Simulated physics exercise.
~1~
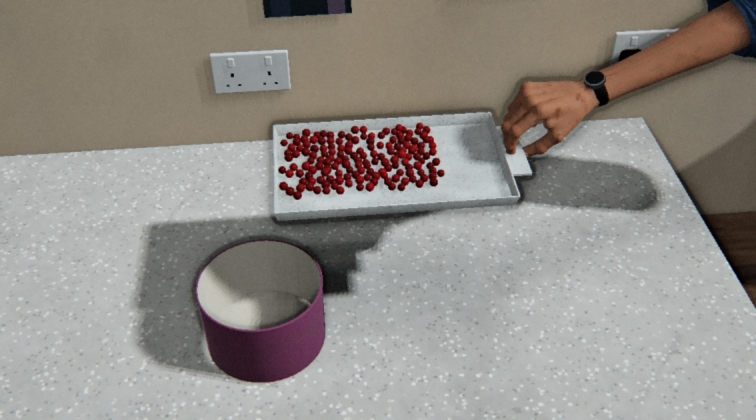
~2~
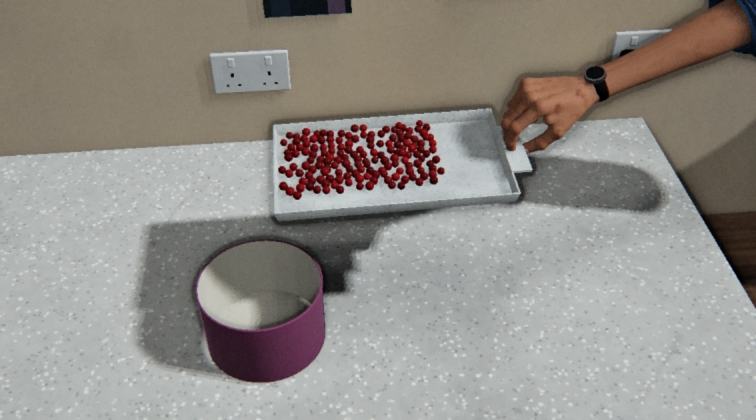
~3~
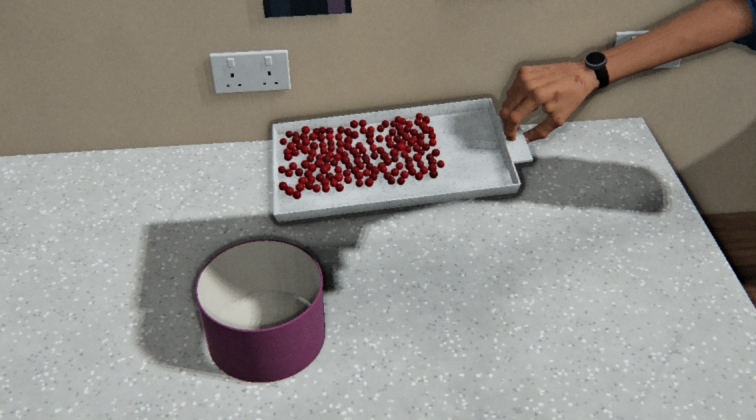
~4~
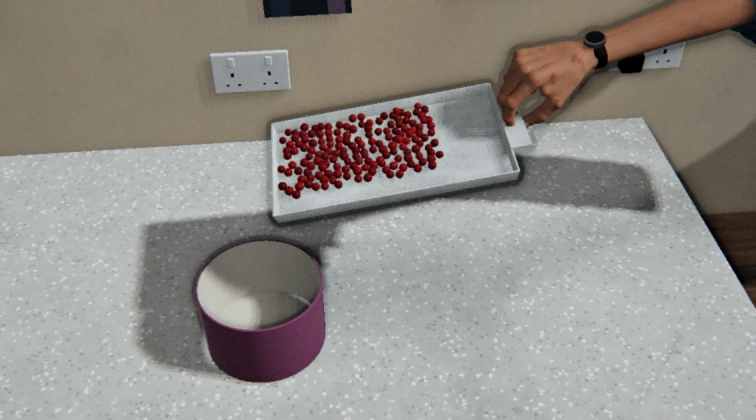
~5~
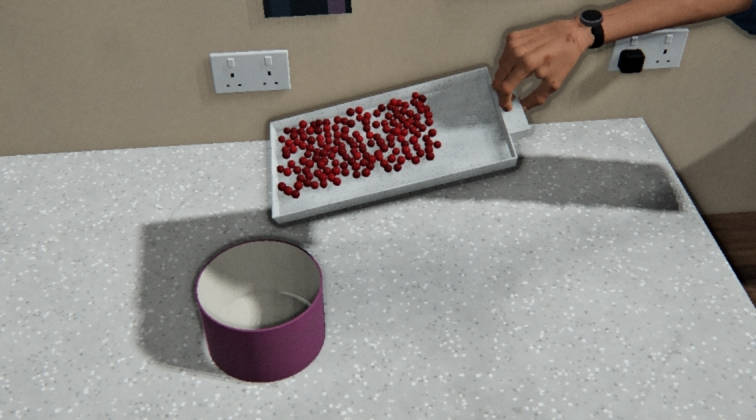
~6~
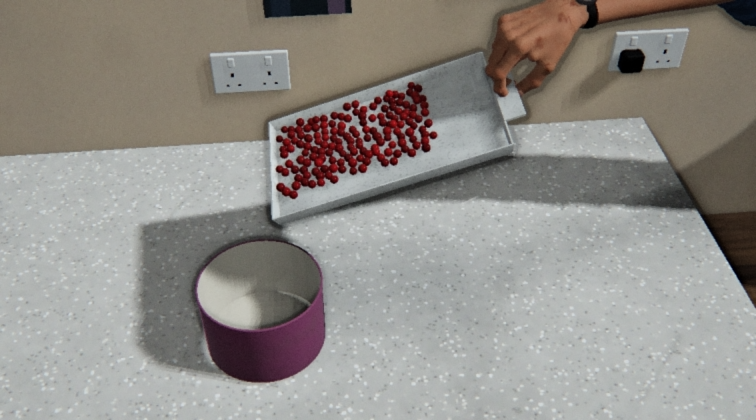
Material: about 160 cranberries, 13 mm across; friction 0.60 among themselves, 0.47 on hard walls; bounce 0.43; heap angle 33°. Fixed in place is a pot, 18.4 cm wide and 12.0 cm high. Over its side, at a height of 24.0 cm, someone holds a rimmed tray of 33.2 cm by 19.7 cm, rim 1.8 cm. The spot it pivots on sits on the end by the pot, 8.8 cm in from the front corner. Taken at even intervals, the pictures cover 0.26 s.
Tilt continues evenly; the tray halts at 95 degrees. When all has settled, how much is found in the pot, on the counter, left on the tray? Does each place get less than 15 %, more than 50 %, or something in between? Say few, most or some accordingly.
Pot: Most. Counter: Some. Tray: Few.
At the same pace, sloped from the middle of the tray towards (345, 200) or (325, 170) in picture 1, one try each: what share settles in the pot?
That would be close to 95 per cent and then close to 25 per cent.
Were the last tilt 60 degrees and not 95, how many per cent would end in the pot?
10 %.
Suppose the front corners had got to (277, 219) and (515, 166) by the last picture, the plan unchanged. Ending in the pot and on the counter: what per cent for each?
Split: Pot = 90, counter = 5.
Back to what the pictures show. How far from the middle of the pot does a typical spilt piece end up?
About 16 cm from the centre.
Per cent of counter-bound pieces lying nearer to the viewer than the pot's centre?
0 %.
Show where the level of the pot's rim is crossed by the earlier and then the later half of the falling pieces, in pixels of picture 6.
Near (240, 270) at first, near (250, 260) afterwards.
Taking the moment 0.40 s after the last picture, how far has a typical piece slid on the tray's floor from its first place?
I'd say close to 6 centimetres.
Then, 0.40 s after the last picture, tilt 56 degrees; the tray holds 100 %, the pot 0 %.
Then, 0.66 s after the last picture, tilt 80 degrees; the tray holds 95 %, the pot 5 %.
Then, 1.03 s after the last picture, tilt 95 degrees; the tray holds 20 %, the pot 15 %.
In the end, pot 70 %, counter 30 %, tray 0 %.
